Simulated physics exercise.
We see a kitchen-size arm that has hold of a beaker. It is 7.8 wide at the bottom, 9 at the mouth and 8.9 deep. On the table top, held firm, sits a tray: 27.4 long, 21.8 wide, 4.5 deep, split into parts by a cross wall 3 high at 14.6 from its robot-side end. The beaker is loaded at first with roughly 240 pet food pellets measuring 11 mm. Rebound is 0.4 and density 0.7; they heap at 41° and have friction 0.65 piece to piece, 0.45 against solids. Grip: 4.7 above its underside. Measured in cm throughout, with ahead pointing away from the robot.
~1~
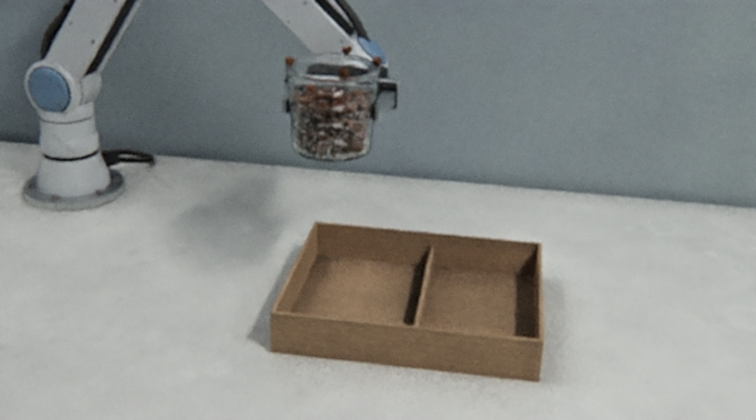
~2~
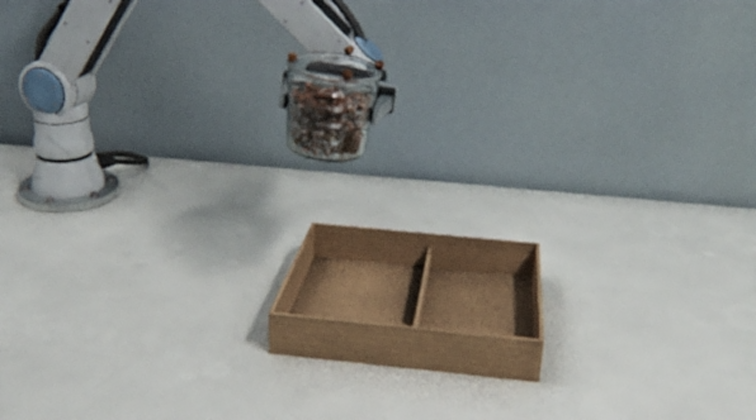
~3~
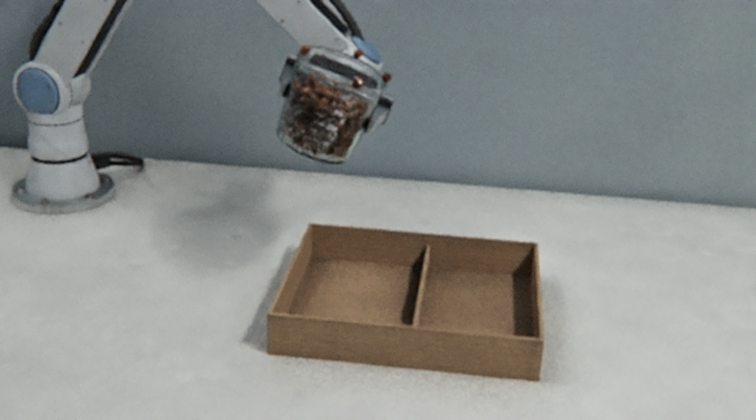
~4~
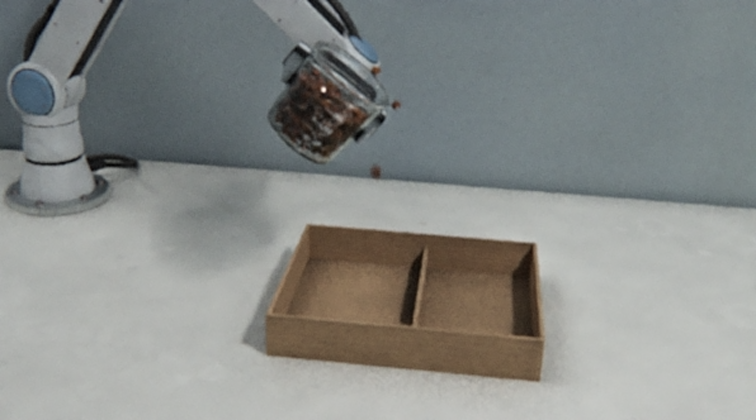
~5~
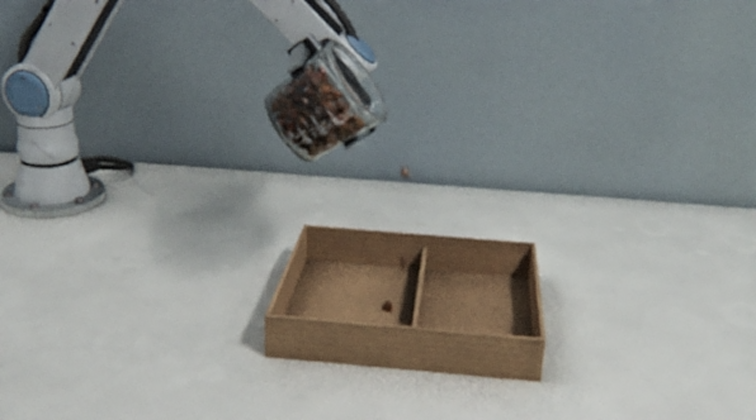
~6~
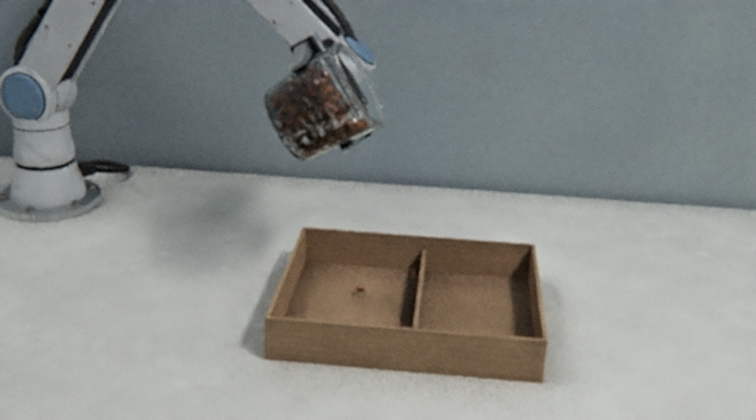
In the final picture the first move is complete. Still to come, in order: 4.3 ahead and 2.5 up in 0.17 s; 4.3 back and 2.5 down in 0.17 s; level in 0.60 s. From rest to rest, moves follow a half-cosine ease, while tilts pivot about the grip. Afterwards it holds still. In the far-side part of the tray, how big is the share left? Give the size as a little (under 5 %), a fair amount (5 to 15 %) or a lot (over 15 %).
A little.
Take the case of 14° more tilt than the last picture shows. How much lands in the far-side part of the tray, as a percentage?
About 10 %.
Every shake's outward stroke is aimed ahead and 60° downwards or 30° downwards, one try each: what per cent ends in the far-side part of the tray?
You'd get some 0 per cent with the first setting and some 0 per cent with the second.
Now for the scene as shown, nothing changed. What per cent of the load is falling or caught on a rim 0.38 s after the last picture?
Some 5 percent.
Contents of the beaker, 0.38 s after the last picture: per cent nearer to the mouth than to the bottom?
Some 40 per cent.
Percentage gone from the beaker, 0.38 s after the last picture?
About 5 per cent.
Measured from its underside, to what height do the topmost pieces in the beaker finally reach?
Around 8.5 cm above the underside.
Then, 0.38 s after the last picture, tilted 56° forward, highest piece 26 above the table; 223 in the beaker, 3 in the robot-side part, 12 in flight or on a rim.
Then, 0.75 s after the last picture, tilted 13° forward, highest piece 27 above the table; 222 in the beaker, 9 in the robot-side part, 7 in the far-side part.
Then, 1.14 s after the last picture, level, highest piece 28 above the table; 222 in the beaker, 9 in the robot-side part, 7 in the far-side part.
Then, 2.19 s after the last picture, level, highest piece 28 above the table; 222 in the beaker, 9 in the robot-side part, 7 in the far-side part.
Final count, 222 in the beaker, 9 in the robot-side part, 7 in the far-side part. That is 3 % in the far-side part of the tray.
